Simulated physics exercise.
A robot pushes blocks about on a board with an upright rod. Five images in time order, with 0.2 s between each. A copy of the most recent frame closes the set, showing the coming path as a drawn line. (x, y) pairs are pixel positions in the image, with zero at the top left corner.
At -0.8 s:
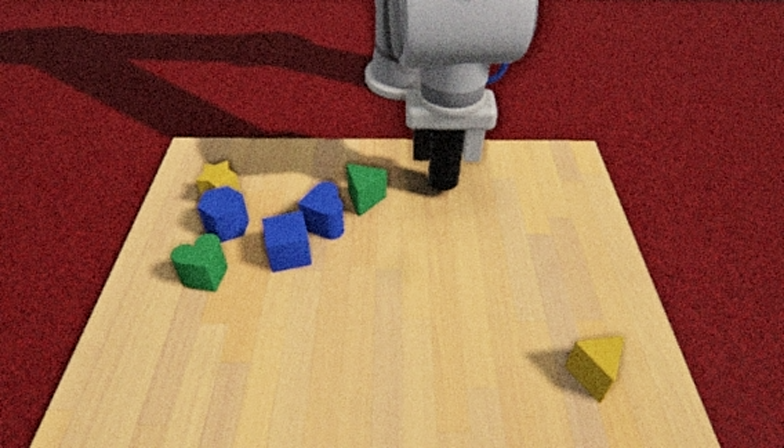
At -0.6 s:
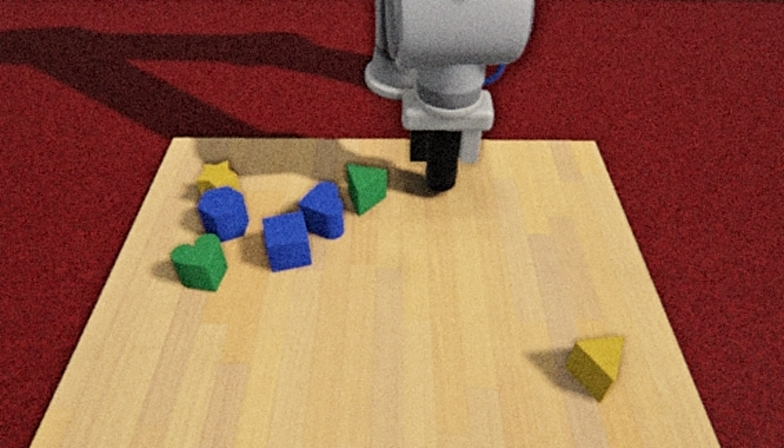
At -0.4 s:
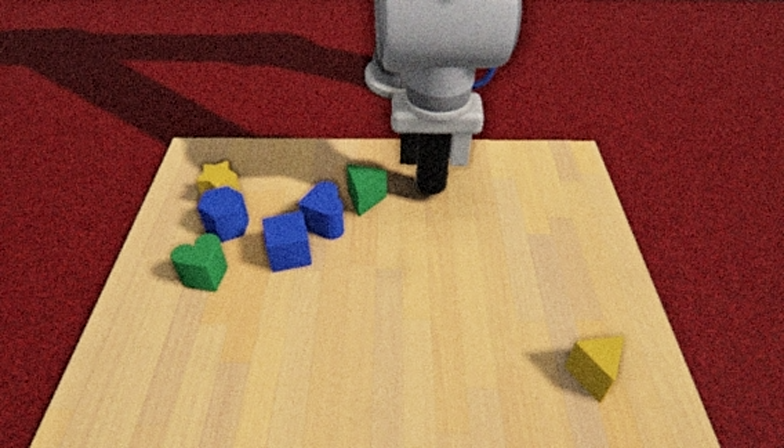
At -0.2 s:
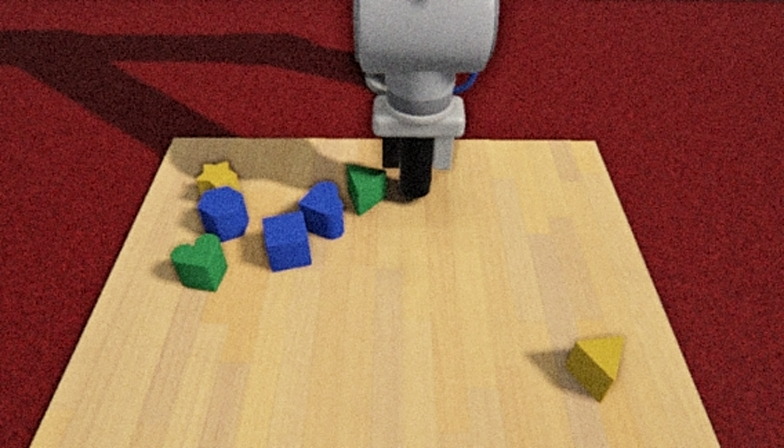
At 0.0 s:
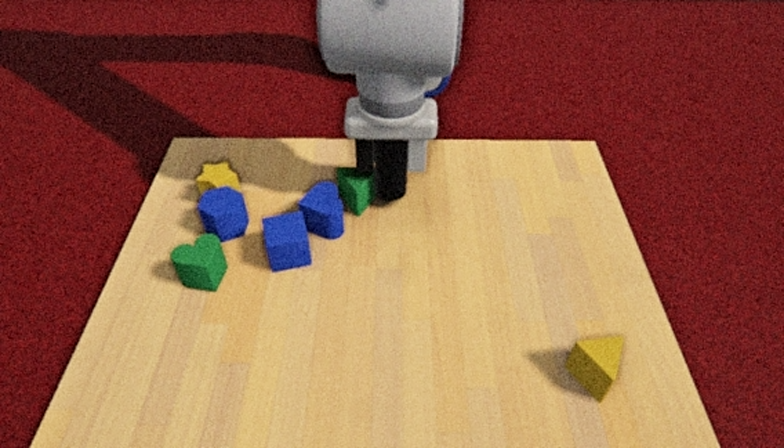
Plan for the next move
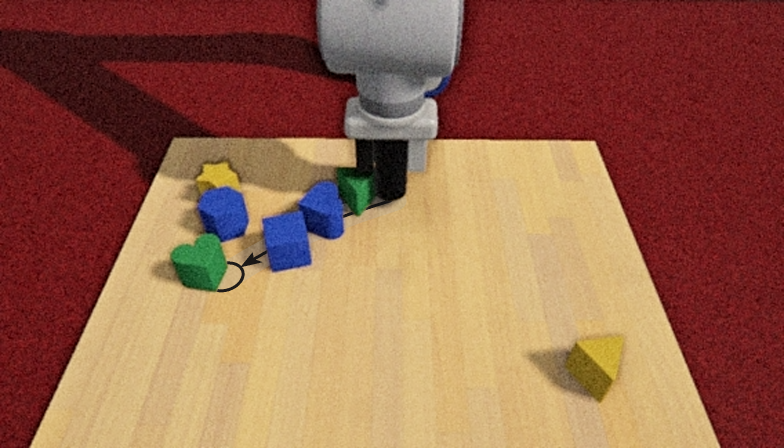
In the video, a robot arm with a dark upright rod moves left along the far side of a wooden board holding blue, green and yellow blocks, then nudges the green triangular block slightly left while the others stay still.
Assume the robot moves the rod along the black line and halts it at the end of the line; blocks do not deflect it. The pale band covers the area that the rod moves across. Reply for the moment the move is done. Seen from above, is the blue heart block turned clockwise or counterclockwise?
In a top view, it turns clockwise.
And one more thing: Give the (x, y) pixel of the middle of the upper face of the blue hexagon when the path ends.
Its top centre lands on (198, 198).
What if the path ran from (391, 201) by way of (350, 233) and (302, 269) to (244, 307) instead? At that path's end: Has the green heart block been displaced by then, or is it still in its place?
By the last moment, the green heart block will still be in its place.
Path on the board, from (391, 201) by way of (336, 219) and (281, 244) to (225, 277).
On the path given first. One third of the way, rod (335, 210); blue four-sided block (280, 231); blue heart block (300, 200); green triangular block (322, 173), turned 15° clockwise.
Two thirds of the way, rod (279, 235); blue hexagon (208, 200), turned 25° clockwise; blue four-sided block (249, 249), turned 95° anticlockwise; blue heart block (243, 214), turned 25° clockwise; green triangular block (320, 173), turned 25° clockwise.
At the end, rod (222, 267); green heart block (170, 261), turned 35° anticlockwise; blue hexagon (198, 198), turned 60° clockwise; blue four-sided block (220, 283), turned 160° anticlockwise; blue heart block (205, 228), turned 70° clockwise; green triangular block (320, 173), turned 25° clockwise.
